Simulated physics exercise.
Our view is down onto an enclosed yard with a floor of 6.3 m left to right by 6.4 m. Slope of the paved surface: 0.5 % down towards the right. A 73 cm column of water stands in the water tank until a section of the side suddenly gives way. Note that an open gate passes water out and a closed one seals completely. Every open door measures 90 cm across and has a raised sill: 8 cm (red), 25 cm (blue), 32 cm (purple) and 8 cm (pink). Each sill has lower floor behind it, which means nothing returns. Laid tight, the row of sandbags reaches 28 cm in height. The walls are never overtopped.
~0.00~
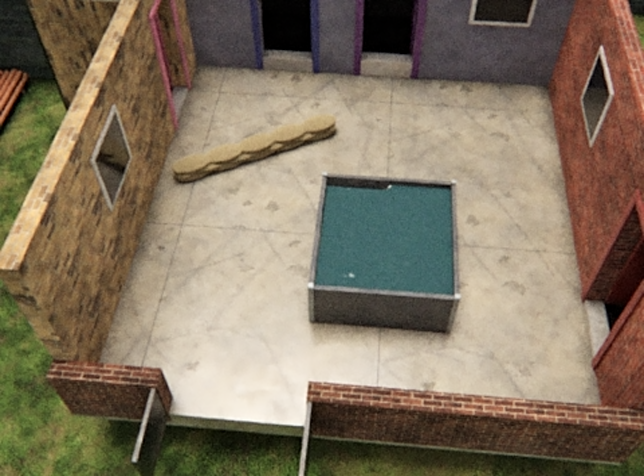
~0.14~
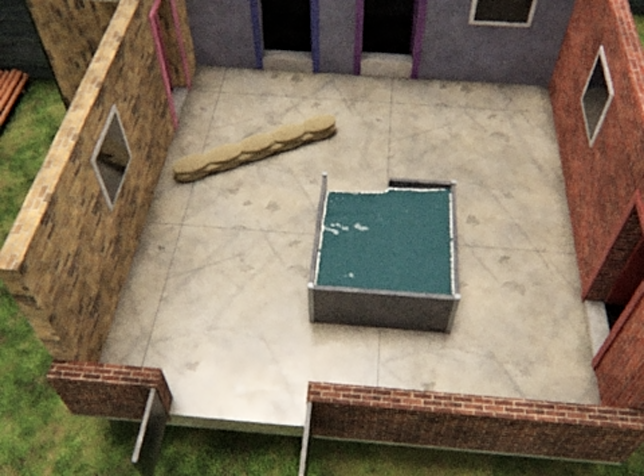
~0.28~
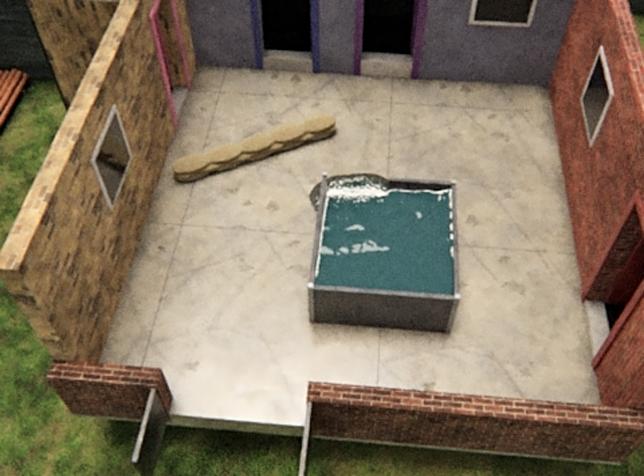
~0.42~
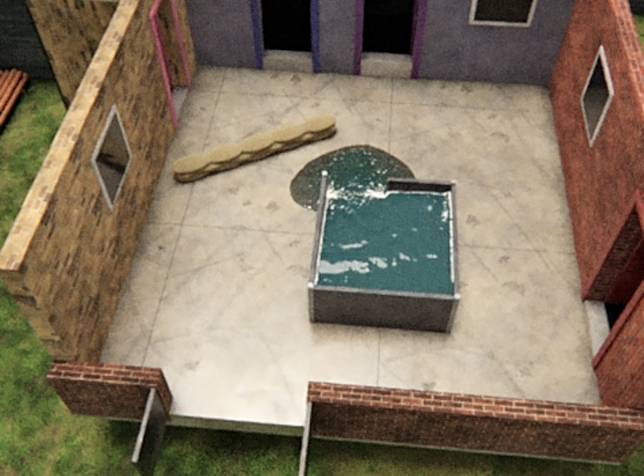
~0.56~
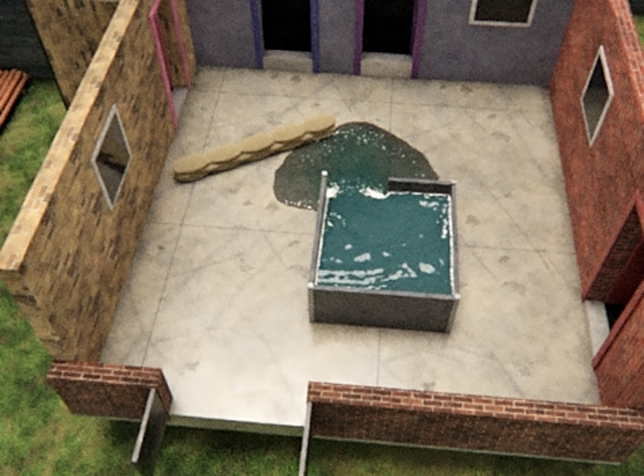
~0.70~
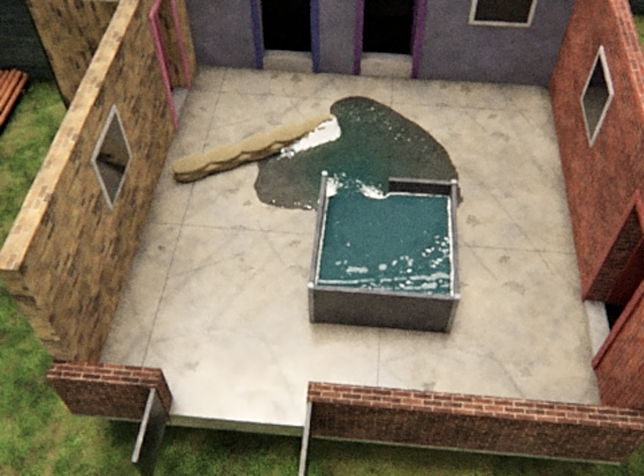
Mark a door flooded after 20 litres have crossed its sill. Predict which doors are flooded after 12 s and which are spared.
Red door: Limit unbroken, blue door: Limit unbroken, purple door: Limit unbroken, pink door: Limit unbroken.
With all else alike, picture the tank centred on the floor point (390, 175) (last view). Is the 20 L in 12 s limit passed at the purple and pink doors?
Lab note: Purple door limit exceeded; pink door limit exceeded.
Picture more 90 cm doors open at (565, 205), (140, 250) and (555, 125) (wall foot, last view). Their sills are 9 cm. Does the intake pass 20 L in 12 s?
First doorway falls short, second falls short, third gets there.
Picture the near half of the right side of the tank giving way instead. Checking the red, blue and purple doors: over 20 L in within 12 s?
Red: Exceeding the limit; blue: Within the limit; purple: Within the limit.
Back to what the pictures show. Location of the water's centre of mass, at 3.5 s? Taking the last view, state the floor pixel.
Its balance point lies near (370, 189).
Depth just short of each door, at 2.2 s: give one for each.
Red 0 cm, blue 7 cm, purple 31 cm, pink 0 cm.
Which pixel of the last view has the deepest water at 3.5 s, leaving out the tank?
That would be near pixel (539, 89).
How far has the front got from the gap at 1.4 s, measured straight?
I'd say around 3.6 m from the gap.
After 1.4 s water covers 25 % of the floor and is deepest (40 cm) near (327, 139); red door not reached, blue door 2 cm at the sill, 0 L in, purple door 27 cm at the sill, 0 L in, pink door not reached.
After 2.2 s water covers 35 % of the floor and is deepest (32 cm) near (406, 81); red door not reached, blue door 7 cm at the sill, 0 L in, purple door 31 cm at the sill, 1 L in, pink door not reached.
After 3.5 s water covers 50 % of the floor and is deepest (29 cm) near (539, 89); red door not reached, blue door 6 cm at the sill, 0 L in, purple door 18 cm at the sill, 1 L in, pink door 8 cm at the sill, 0 L in.
After 7.0 s water covers 90 % of the floor and is deepest (14 cm) near (546, 428); red door 3 cm at the sill, 0 L in, blue door 4 cm at the sill, 0 L in, purple door 11 cm at the sill, 1 L in, pink door 7 cm at the sill, 3 L in.
After 12.0 s water covers 95 % of the floor and is deepest (10 cm) near (571, 294); red door 10 cm at the sill, 8 L in, blue door 4 cm at the sill, 0 L in, purple door 7 cm at the sill, 1 L in, pink door 5 cm at the sill, 3 L in.
